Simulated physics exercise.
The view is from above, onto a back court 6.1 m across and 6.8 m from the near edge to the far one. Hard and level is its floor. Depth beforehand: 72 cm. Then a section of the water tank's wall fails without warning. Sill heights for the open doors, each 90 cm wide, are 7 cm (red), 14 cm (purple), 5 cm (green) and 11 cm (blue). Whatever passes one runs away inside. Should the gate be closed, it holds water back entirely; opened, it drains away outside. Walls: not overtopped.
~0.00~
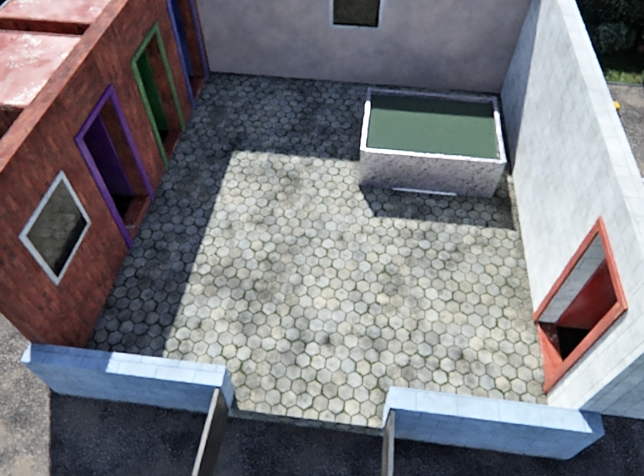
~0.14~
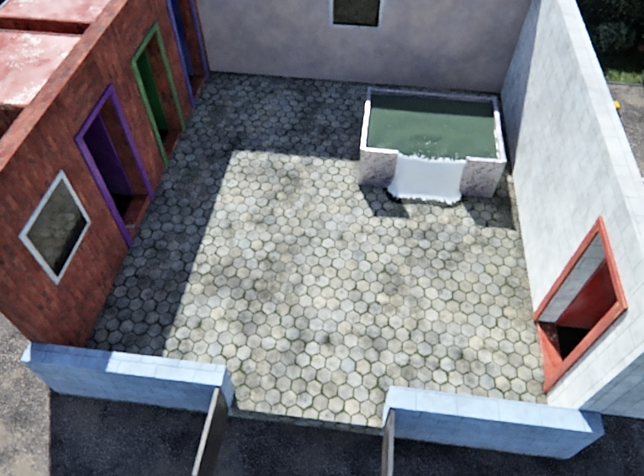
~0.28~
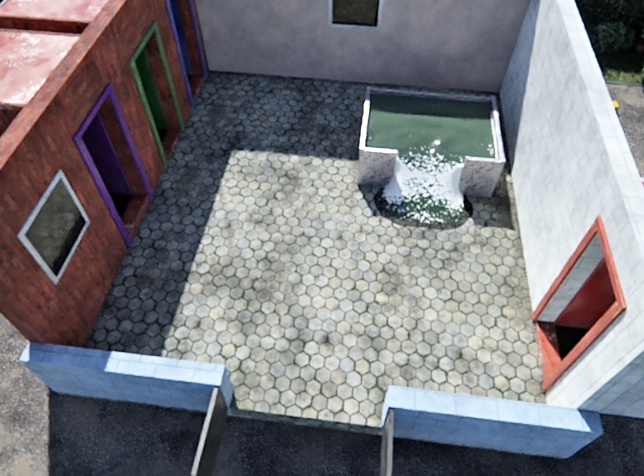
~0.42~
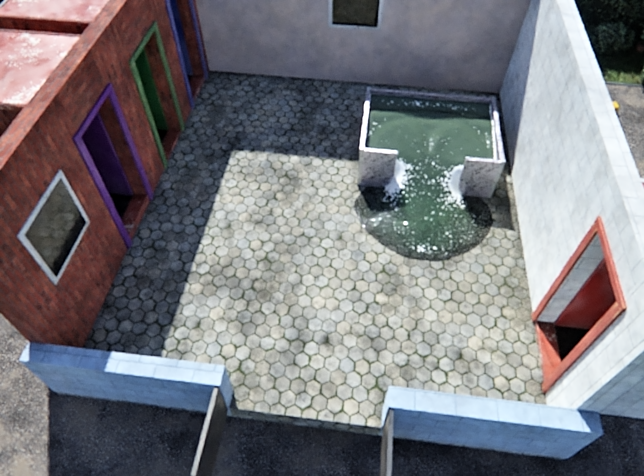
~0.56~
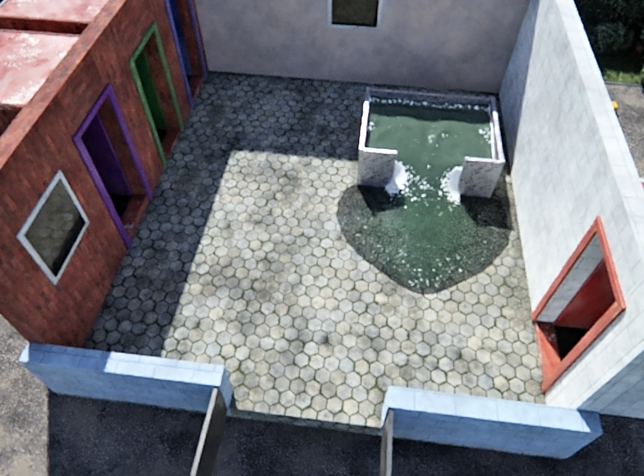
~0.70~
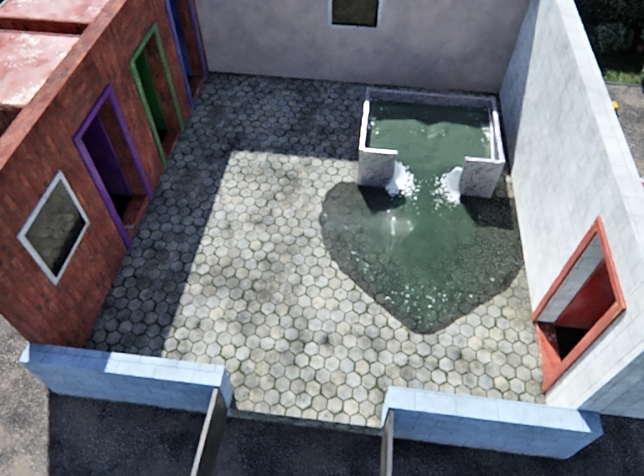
Green water pouring through a gap in the front of a raised tank and spreading across a walled courtyard's hexagonal paving.
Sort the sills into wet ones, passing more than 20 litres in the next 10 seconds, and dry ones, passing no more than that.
Red door: Wet; purple door: Dry; green door: Dry; blue door: Dry.
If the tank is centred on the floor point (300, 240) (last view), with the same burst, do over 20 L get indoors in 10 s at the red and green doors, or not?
Red gets no more than that, green gets no more than that.
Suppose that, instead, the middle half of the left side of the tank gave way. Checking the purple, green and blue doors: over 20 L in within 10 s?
Then it goes purple fine, green too high, blue too high.
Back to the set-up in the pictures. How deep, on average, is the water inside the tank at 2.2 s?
Around 35 cm on average.
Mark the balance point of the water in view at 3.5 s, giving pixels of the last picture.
(408, 240).
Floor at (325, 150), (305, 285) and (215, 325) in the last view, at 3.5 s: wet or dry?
Untouched, soaked, soaked.
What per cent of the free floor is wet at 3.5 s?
I'd guess around 45 %.
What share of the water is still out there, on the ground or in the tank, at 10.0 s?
Roughly 68 percent.
After 1.4 s water covers 35 % of the floor and is deepest (33 cm) near (421, 200); red door 11 cm at the sill, 0 L in, purple door not reached, green door not reached, blue door not reached.
After 2.2 s water covers 40 % of the floor and is deepest (39 cm) near (524, 425); red door 12 cm at the sill, 10 L in, purple door not reached, green door not reached, blue door not reached.
After 3.5 s water covers 45 % of the floor and is deepest (21 cm) near (434, 324); red door 19 cm at the sill, 54 L in, purple door not reached, green door not reached, blue door not reached.
After 6.0 s water covers 55 % of the floor and is deepest (18 cm) near (74, 369); red door 12 cm at the sill, 118 L in, purple door 5 cm at the sill, 0 L in, green door not reached, blue door not reached.
After 10.0 s water covers 85 % of the floor and is deepest (8 cm) near (168, 381); red door 6 cm at the sill, 137 L in, purple door 5 cm at the sill, 0 L in, green door 3 cm at the sill, 0 L in, blue door 3 cm at the sill, 0 L in.
